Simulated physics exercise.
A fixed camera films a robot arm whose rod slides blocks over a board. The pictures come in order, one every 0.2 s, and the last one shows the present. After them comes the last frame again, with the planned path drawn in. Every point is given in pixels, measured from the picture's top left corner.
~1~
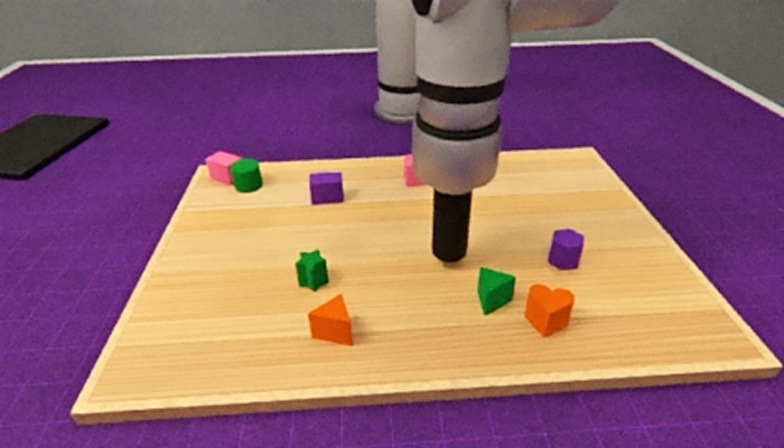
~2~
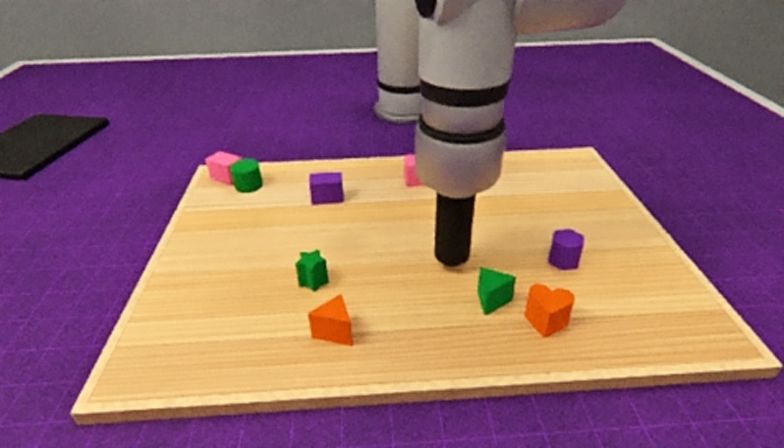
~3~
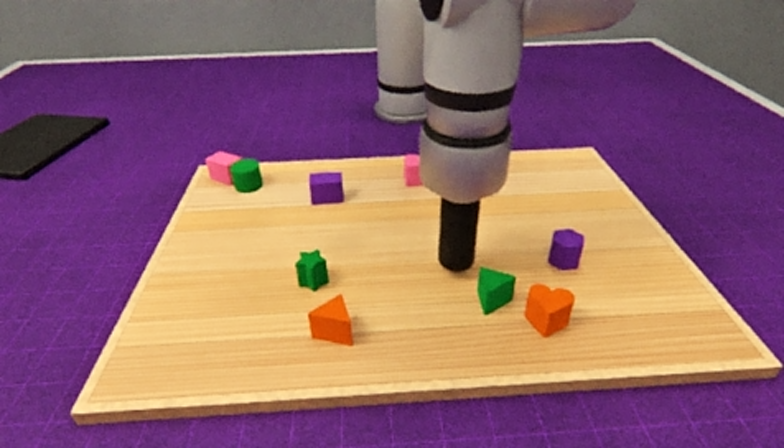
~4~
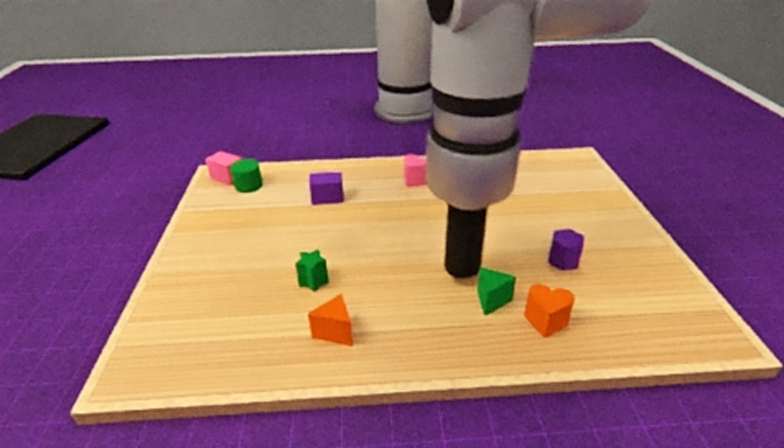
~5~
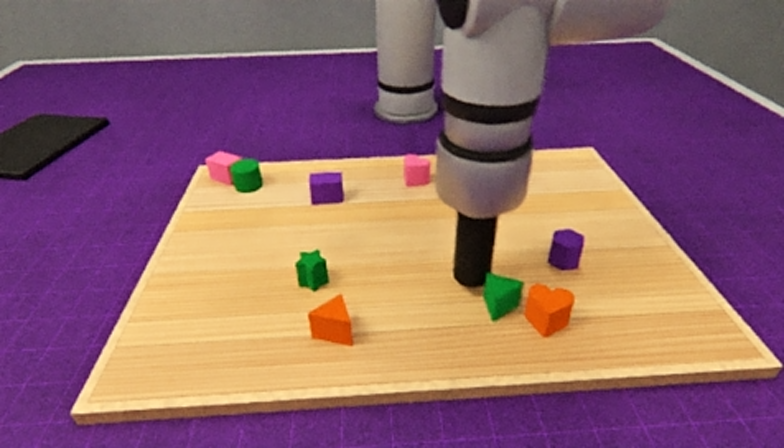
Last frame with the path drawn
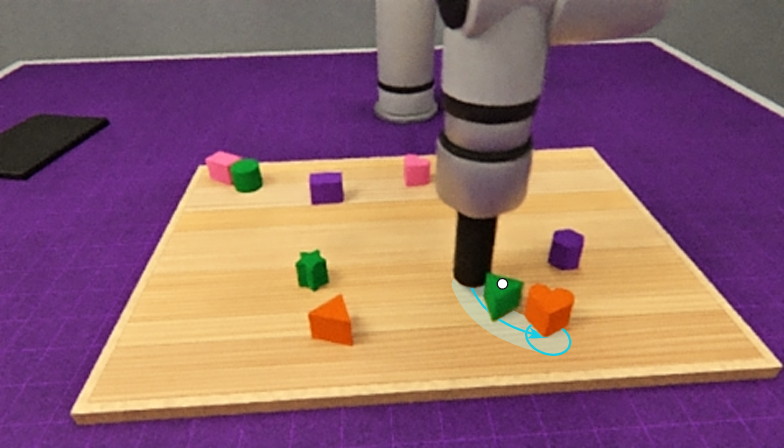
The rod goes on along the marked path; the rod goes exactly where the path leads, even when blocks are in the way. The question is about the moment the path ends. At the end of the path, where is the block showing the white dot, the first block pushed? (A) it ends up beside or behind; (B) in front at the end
My answer is option B.
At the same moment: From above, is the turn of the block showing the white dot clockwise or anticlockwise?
Top view: Counterclockwise.
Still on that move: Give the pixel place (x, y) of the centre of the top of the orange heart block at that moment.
In the picture, it is at (577, 295).
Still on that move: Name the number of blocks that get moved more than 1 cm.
The way I see it, the answer is two.
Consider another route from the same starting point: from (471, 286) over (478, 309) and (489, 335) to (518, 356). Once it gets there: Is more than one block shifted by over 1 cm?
My answer is no.
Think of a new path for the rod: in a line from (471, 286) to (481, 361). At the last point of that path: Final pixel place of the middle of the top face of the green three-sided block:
Just about (516, 302).
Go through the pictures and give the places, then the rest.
The first picture shows rod tip (449, 252); block tops, green three-sided block (495, 278); orange heart block (552, 297).
The second picture shows rod (452, 256); blocks unchanged.
The third picture shows rod (456, 261); blocks unchanged.
The fourth picture shows rod (462, 268); blocks unchanged.
The fifth picture shows rod (471, 276); green three-sided block (503, 284); orange heart block (552, 297).
Path on the board, from (471, 286) over (485, 308) and (512, 326) to (548, 338); the dot is on the green three-sided block.
On the path given first. One third of the way, rod (487, 299); green three-sided block (520, 299), turned 60° anticlockwise.
Two thirds of the way, rod (514, 317); green three-sided block (551, 315), turned 95° anticlockwise; orange heart block (563, 298), turned 15° anticlockwise.
At the end, rod (550, 328); green three-sided block (591, 327), turned 90° anticlockwise; orange heart block (577, 295), turned 25° anticlockwise.
